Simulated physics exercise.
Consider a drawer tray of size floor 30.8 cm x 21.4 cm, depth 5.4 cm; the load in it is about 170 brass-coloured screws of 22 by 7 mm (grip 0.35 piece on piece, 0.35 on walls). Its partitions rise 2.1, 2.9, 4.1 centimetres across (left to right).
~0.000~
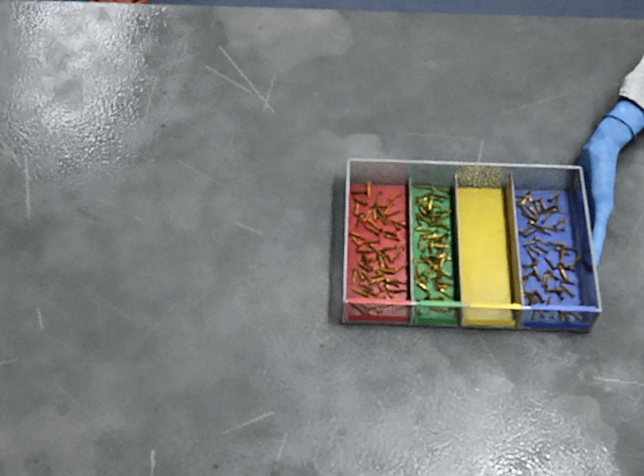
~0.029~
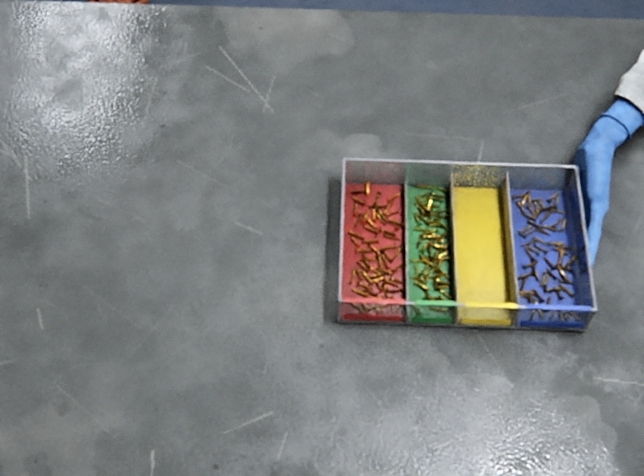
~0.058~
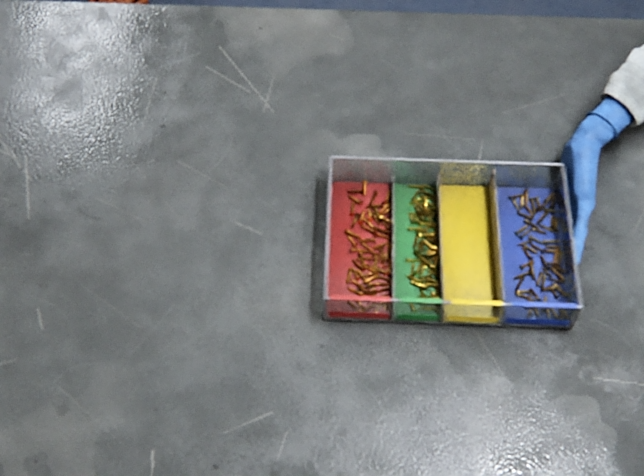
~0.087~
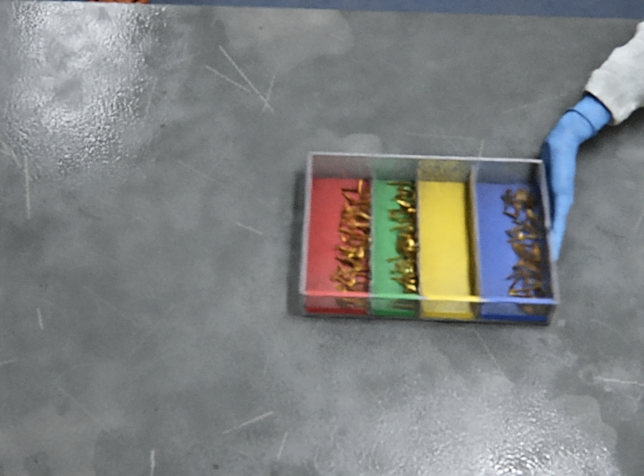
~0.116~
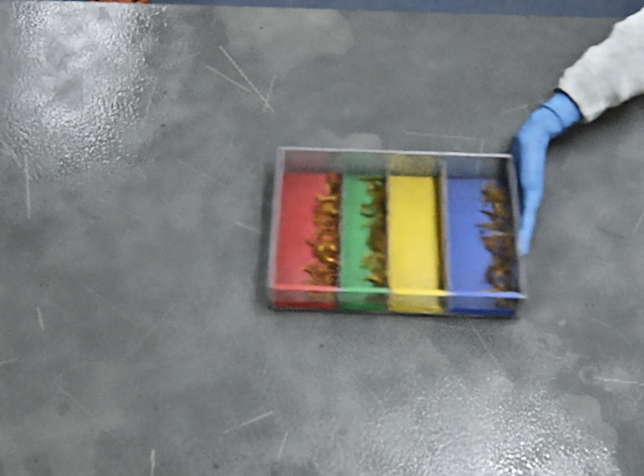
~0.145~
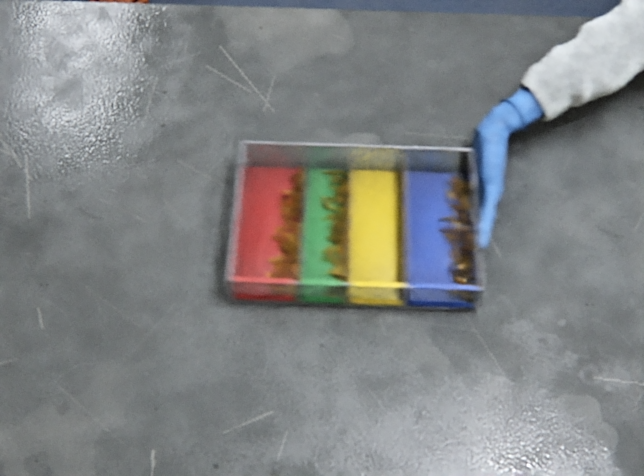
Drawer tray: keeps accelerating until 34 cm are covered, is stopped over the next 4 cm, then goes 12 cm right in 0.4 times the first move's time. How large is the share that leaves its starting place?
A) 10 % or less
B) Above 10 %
Above 10 % (B).
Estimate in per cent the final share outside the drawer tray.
Around 10 %.
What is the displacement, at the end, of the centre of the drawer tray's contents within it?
The distance is some 2.0 cm from start to finish.
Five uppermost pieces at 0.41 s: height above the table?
14 cm.
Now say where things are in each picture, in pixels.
The first frame shows drawer tray at (471, 308); tilt 0 degrees; moved 0.0 cm; blue 35 %, red 35 %, green 35 %.
The second frame shows drawer tray at (467, 307); tilt 0 degrees; moved 0.6 cm.
The third frame shows drawer tray at (452, 305); tilt 0 degrees; moved 2.3 cm.
The fourth frame shows drawer tray at (429, 300); tilt 0 degrees; moved 5.2 cm.
The fifth frame shows drawer tray at (396, 294); tilt 0 degrees; moved 9.2 cm.
The sixth frame shows drawer tray at (354, 287); tilt 0 degrees; moved 14.4 cm; blue 35 %, red 35 %, green 35 %. Its speed is now 2.00 m/s.
After 0.25 s, tilt 0 degrees; blue 35 %, red 35 %, green 35 %; 0 % away from where they began.
Then, at 0.33 s, tilt 0 degrees; blue 30 %, red 40 %, green 25 %, in the air 5 %; 15 % away from where they began.
Then, at 0.41 s, tilt 0 degrees; blue 30 %, red 25 %, green 30 %, yellow 5 %, in the air 10 %; 25 % away from where they began.
After 0.49 s, tilt 0 degrees; blue 30 %, red 25 %, outside 5 %, green 25 %, yellow 5 %, in the air 5 %; 25 % away from where they began.
At rest (1.6 s), blue 30 %, red 25 %, outside 10 %, green 25 %, yellow 5 %; 25 % away from where they began.
